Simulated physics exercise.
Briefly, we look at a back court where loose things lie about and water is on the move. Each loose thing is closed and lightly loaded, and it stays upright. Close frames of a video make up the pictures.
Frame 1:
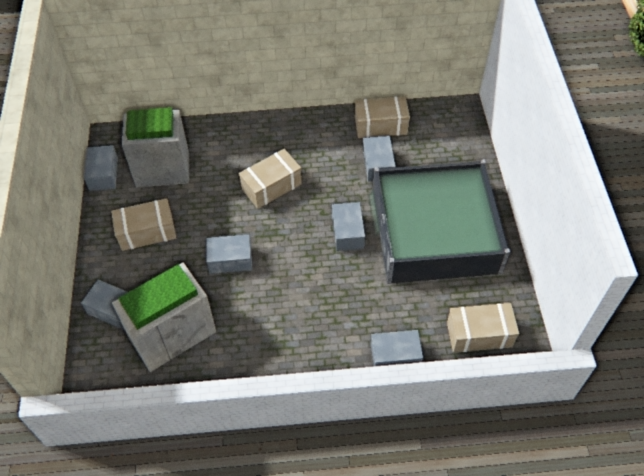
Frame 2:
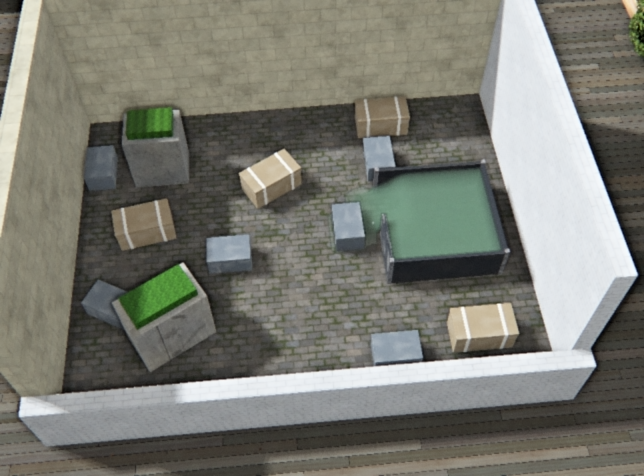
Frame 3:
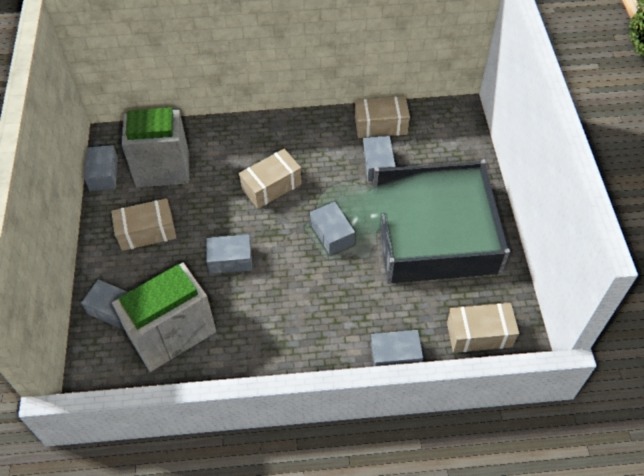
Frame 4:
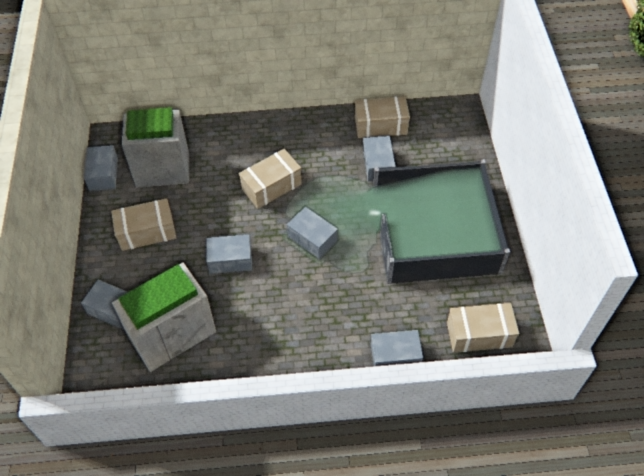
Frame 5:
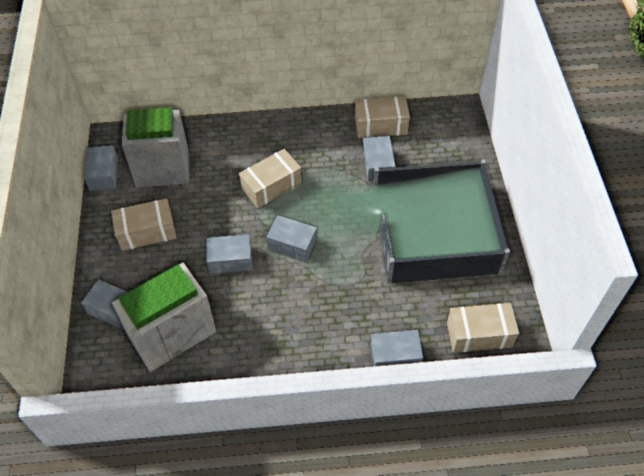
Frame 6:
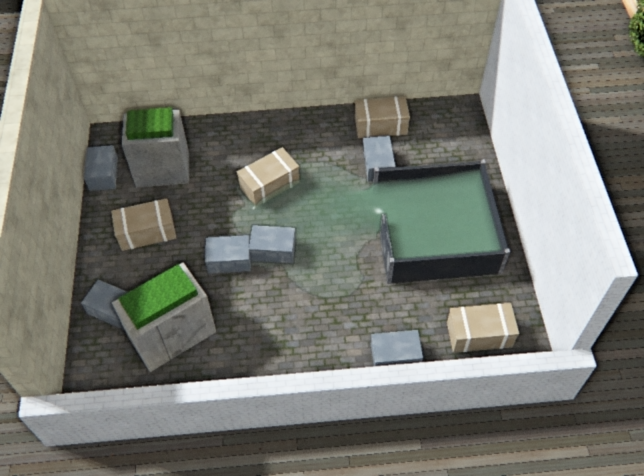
A dark-framed tank of green water stands at the right of a paved court, enclosed by tan and white walls and seen from high above by a still camera. Grass-topped stone planters stand at the left, with tan crates banded in white and blue-grey boxes scattered around. The tank's left side opens, water spreads leftward, and the nearest box slides left, turning, until it meets another box.
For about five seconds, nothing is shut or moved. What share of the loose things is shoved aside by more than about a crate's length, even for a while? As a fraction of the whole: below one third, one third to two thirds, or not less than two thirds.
I expect the share pushed well aside to be a third to two thirds.
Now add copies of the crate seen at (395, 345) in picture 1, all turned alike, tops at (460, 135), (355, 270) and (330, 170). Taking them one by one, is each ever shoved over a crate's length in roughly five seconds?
Per listing: Largely stays, largely stays, cleared out.
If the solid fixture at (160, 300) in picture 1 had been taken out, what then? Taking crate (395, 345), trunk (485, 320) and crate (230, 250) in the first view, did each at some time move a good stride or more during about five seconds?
Taking them in turn, the first stayed within range, the second stayed within range, and the third traveled far.
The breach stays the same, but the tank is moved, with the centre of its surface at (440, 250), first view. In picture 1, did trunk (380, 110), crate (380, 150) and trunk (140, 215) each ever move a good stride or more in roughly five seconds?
Result per object - stayed close, stayed close, went far.
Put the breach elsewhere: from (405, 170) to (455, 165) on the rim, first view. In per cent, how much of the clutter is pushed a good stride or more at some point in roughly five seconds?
By my reckoning, around 10 percent.
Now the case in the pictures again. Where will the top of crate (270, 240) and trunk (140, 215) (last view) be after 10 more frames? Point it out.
Look for them at about (207, 279) and about (102, 218).
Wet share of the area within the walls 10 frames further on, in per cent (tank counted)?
My estimate is about 50 per cent.
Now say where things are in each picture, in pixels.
The first frame shows a crate at (348, 220), on the bottom; a trunk at (270, 170), on the bottom; 0 of 10 have shifted.
The second frame shows a crate at (348, 220), on the bottom; a trunk at (270, 170) rests on the ground; 0 of 10 have shifted.
The third frame shows a crate at (332, 222), on the bottom, close to its start; a trunk at (270, 170) rests on the ground; 1 of 10 have shifted.
The fourth frame shows a crate at (312, 227) rests on the ground, a stride from its start; a trunk at (270, 170), on the bottom; 1 of 10 have shifted.
The fifth frame shows a crate at (292, 232), on the bottom, a stride from its start; a trunk at (270, 170) rests on the ground; 1 of 10 have shifted.
The sixth frame shows a crate at (272, 238), on the bottom, a stride from its start; a trunk at (268, 169), on the bottom, close to its start; 1 of 10 have shifted.
A moment on, 1 of 10 are well off their spots; 0 afloat.
Next, 4 of 10 are well off their spots; 2 afloat.
Later, 4 of 10 are well off their spots; 4 afloat.
In the end, 5 of 10 are well off their spots, and 6 have been at some point; 6 afloat.
